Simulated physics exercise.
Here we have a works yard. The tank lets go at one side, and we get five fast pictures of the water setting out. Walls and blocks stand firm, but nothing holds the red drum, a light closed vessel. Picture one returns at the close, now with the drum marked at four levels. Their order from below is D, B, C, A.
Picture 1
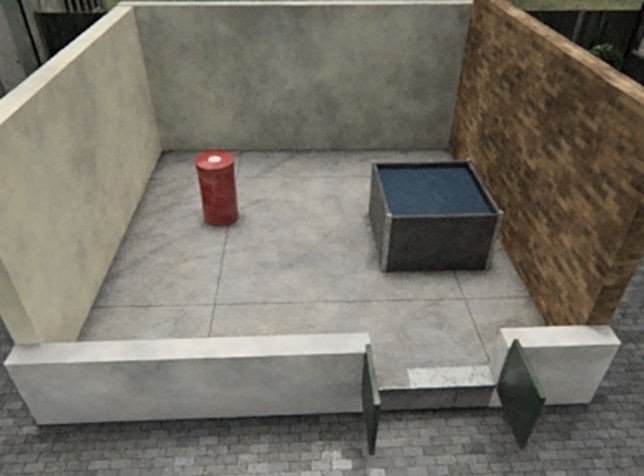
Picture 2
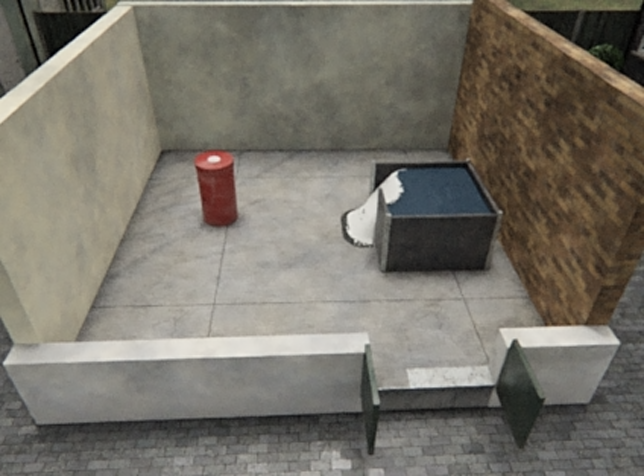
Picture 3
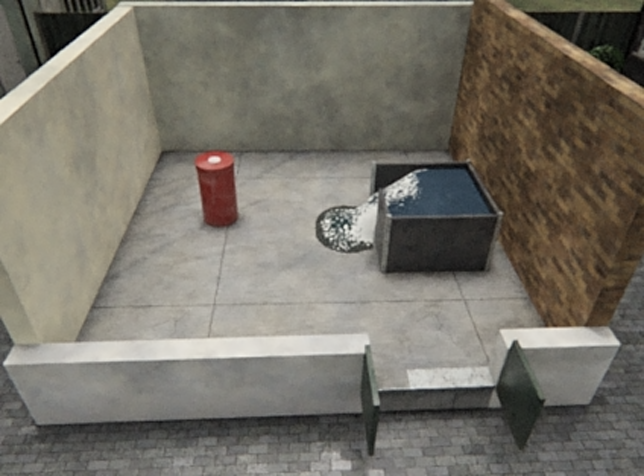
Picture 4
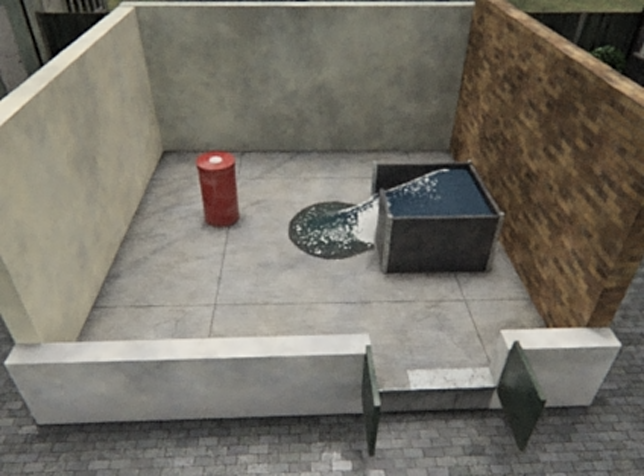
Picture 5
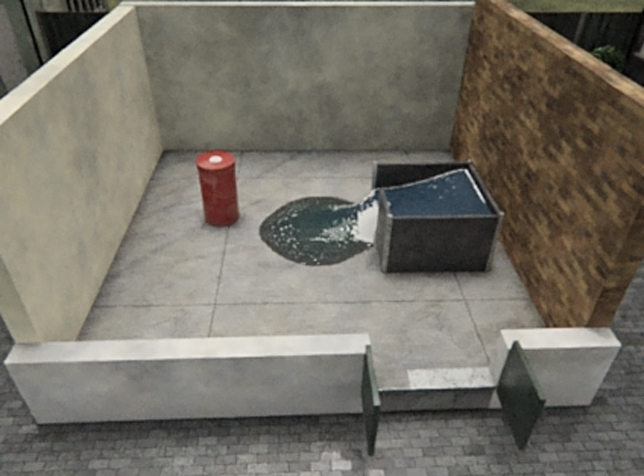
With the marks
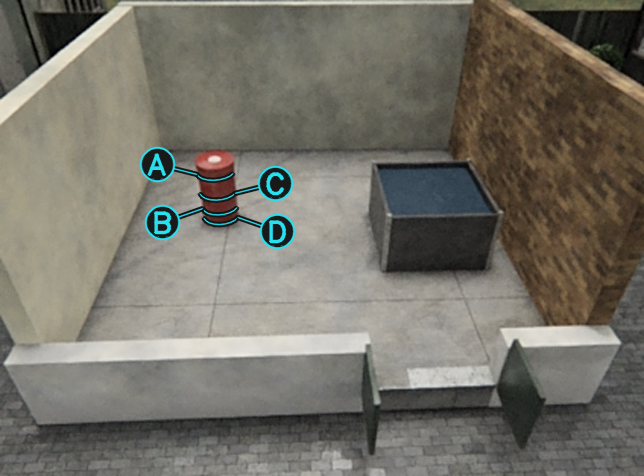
The footage shows a walled yard with a red drum, a dark tank full of water and an open gate; water pours from the tank's left side and spreads leftward across the ground in a widening dark pool.
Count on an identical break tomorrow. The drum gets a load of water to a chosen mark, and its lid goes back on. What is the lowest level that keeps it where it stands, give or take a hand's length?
Line C.
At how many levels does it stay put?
Two of the four.
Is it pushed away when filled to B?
Yes, that goes wrong.
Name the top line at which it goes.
Line B.
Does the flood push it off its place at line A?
No, not at all.
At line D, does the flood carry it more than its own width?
Yes, clearly.
On the marked copy, A at (213, 180); B at (218, 214); C at (216, 200); D at (219, 224); from the bottom up D, B, C, A.
With A, it does not move.
With B, it is pushed about half its own width away.
With C, it does not move.
With D, it is pushed about 3 times its own width away.
